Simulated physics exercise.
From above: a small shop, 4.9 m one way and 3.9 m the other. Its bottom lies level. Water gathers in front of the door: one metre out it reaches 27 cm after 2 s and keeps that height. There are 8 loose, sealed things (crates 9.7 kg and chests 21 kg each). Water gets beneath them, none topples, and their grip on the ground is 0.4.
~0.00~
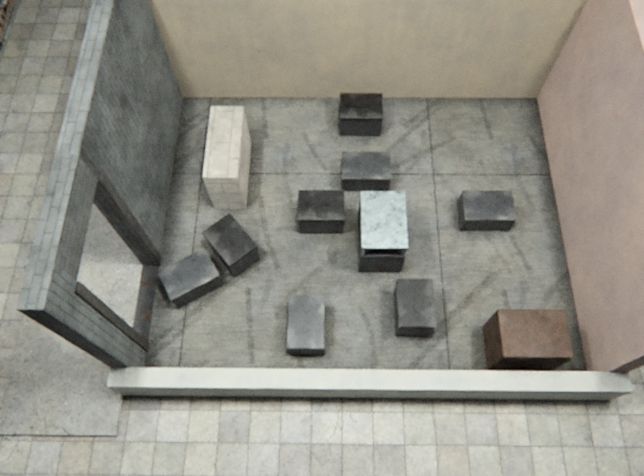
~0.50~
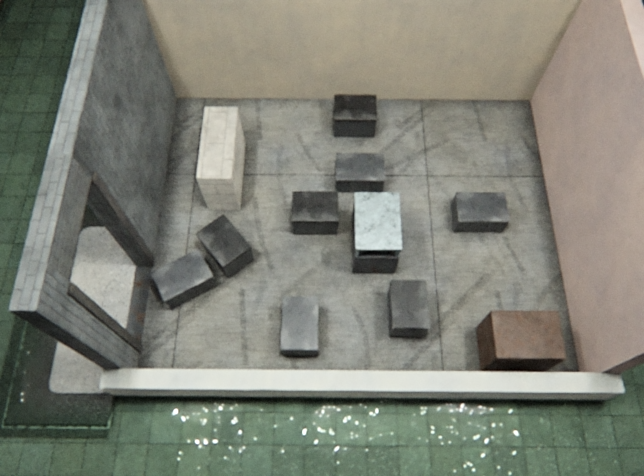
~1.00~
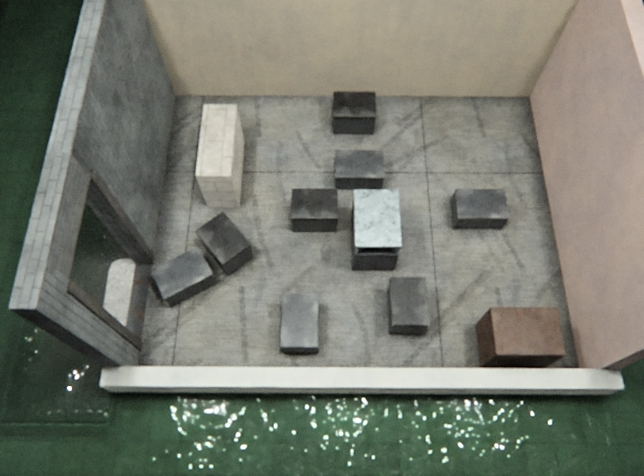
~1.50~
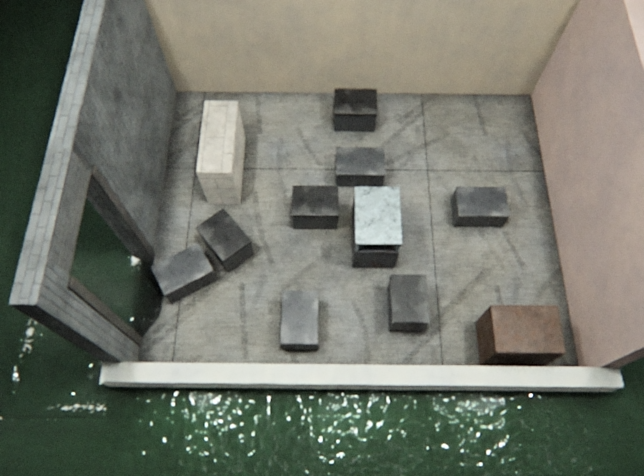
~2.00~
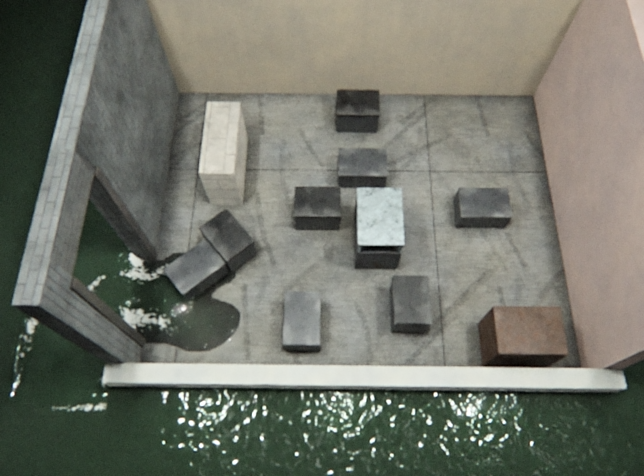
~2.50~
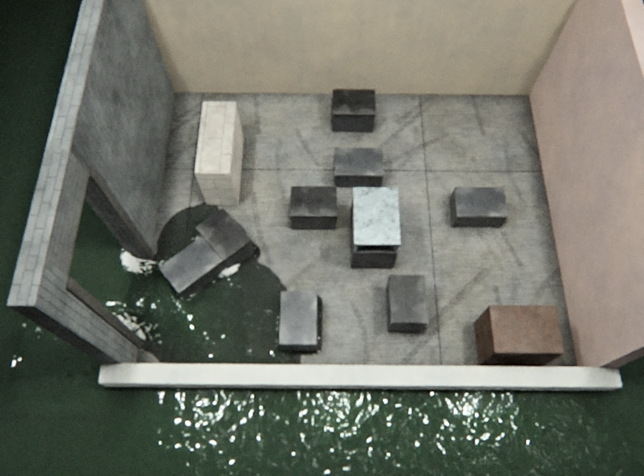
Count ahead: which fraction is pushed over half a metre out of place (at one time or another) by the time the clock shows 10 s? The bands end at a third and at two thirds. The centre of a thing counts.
Share: Two thirds or above.
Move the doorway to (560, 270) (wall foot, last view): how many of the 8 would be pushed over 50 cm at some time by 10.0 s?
In that case 7 of them.
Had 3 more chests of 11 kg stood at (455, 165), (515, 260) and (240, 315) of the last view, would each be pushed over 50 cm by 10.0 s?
In turn: More, past it, over.
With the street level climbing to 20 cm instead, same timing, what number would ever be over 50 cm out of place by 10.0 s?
Then 5.
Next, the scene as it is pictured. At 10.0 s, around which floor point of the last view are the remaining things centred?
Near (374, 138).
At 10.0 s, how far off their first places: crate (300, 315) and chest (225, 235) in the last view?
In turn: 300 cm, 120 cm.
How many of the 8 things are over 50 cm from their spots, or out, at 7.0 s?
By then 6.
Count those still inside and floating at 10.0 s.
I count 6.
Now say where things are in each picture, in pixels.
The first frame shows a crate at (188, 273), on the bottom; a chest at (229, 239) rests on the ground; water covers 0.0 m2; 0 of 8 have shifted.
The second frame shows a crate at (182, 274), on the bottom; a chest at (223, 240), on the bottom; water covers 0.0 m2; 0 of 8 have shifted.
The third frame shows a crate at (181, 272) rests on the ground; a chest at (223, 237) rests on the ground; water covers 0.0 m2; 0 of 8 have shifted.
The fourth frame shows a crate at (182, 269) rests on the ground; a chest at (223, 234) rests on the ground; water covers 0.1 m2; 0 of 8 have shifted.
The fifth frame shows a crate at (194, 266) rests on the ground, 12 cm from its start; a chest at (226, 234), on the bottom; water covers 0.8 m2; 1 of 8 have shifted.
The sixth frame shows a crate at (191, 264) floats, 13 cm from its start; a chest at (223, 234), on the bottom; water covers 2.5 m2; 1 of 8 have shifted.
After 3.5 s 3 of 8 are over 50 cm from their spots; 2 afloat.
After 4.5 s 4 of 8 are over 50 cm from their spots; 2 afloat.
After 7.0 s 6 of 8 are over 50 cm from their spots; 2 afloat.
After 10.0 s 6 of 8 are over 50 cm from their spots, and 7 have been at some point; 6 afloat.
